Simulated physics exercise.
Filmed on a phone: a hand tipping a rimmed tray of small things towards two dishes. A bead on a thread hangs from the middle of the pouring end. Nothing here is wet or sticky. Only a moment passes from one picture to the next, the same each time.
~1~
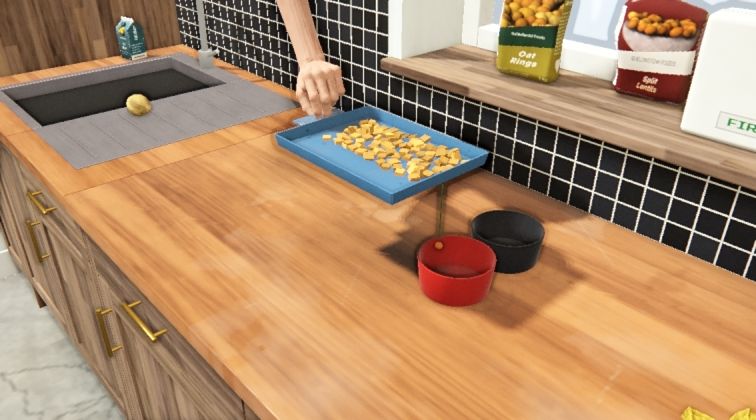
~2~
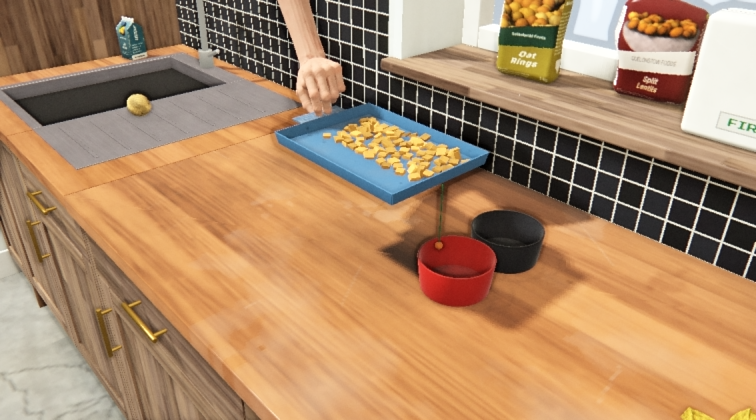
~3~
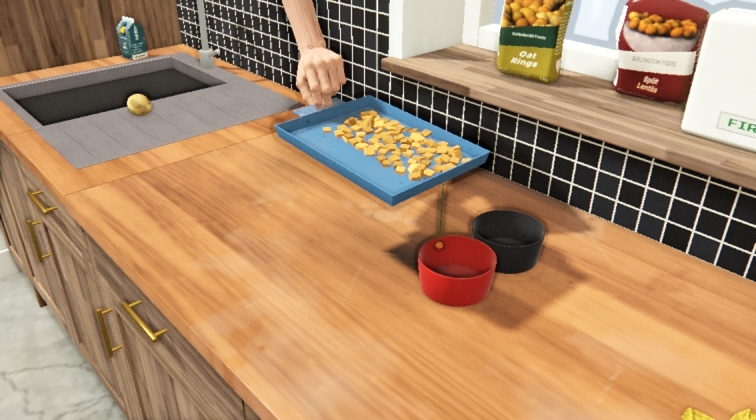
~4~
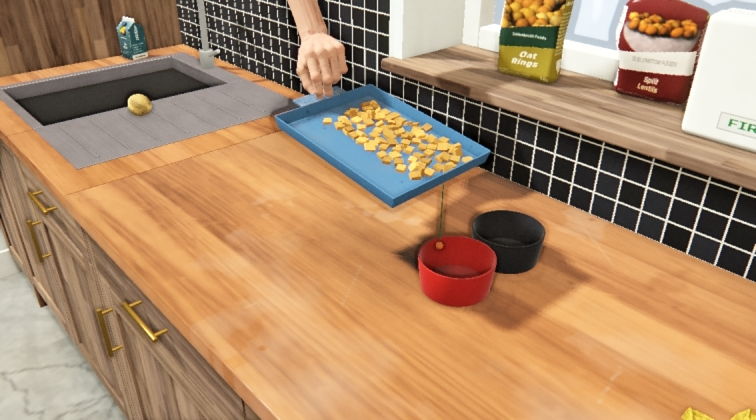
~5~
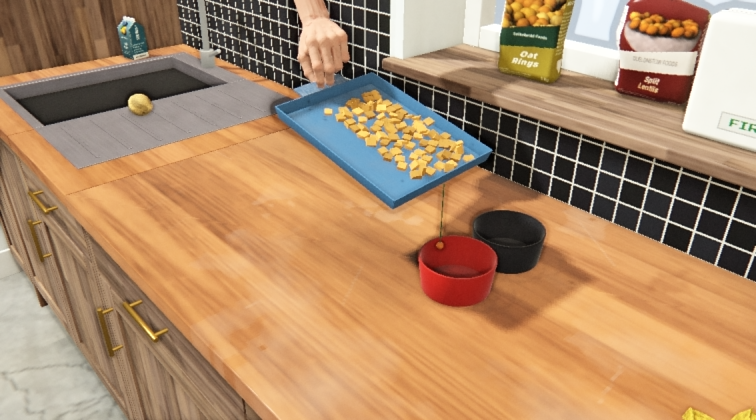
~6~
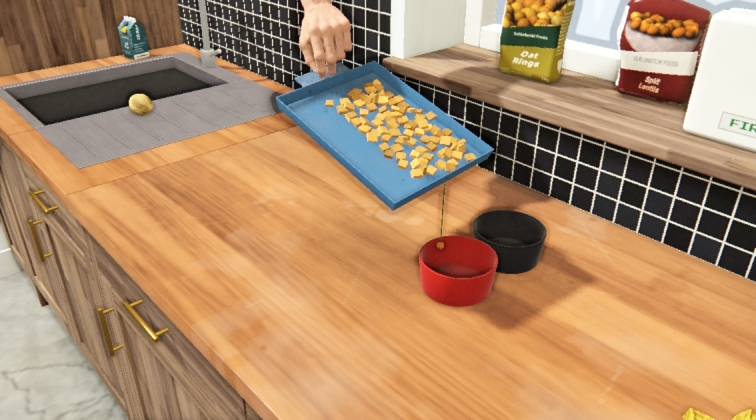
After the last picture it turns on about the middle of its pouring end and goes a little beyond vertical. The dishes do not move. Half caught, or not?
In the dishes lies under half of it.
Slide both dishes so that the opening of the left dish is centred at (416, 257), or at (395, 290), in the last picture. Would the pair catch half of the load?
First not half, then over half.
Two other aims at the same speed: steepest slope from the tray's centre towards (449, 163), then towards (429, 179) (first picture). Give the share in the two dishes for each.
First some 70, then 60 per cent.
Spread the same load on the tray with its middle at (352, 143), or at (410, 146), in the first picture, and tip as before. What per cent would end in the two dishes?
First some 10, then 30 per cent.
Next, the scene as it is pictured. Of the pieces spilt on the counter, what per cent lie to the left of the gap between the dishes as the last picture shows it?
Close to 80 per cent.
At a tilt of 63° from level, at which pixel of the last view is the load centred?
Near (425, 170).
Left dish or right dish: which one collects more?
That is the left dish.
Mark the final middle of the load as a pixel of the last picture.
At about (422, 315).
Just after the last frame, tray tipped steeply; almost all on the tray; just a few in the air.
A moment on, tray tipped past a quarter turn; roughly half on the tray; about a tenth in the left dish; roughly a quarter outside both; about a tenth in the air.
Further on, tray tipped past a quarter turn; roughly a quarter in the left dish; the larger part outside both.
When it is over, tray tipped past a quarter turn; roughly a quarter in the left dish; not one in the right dish; the larger part outside both.
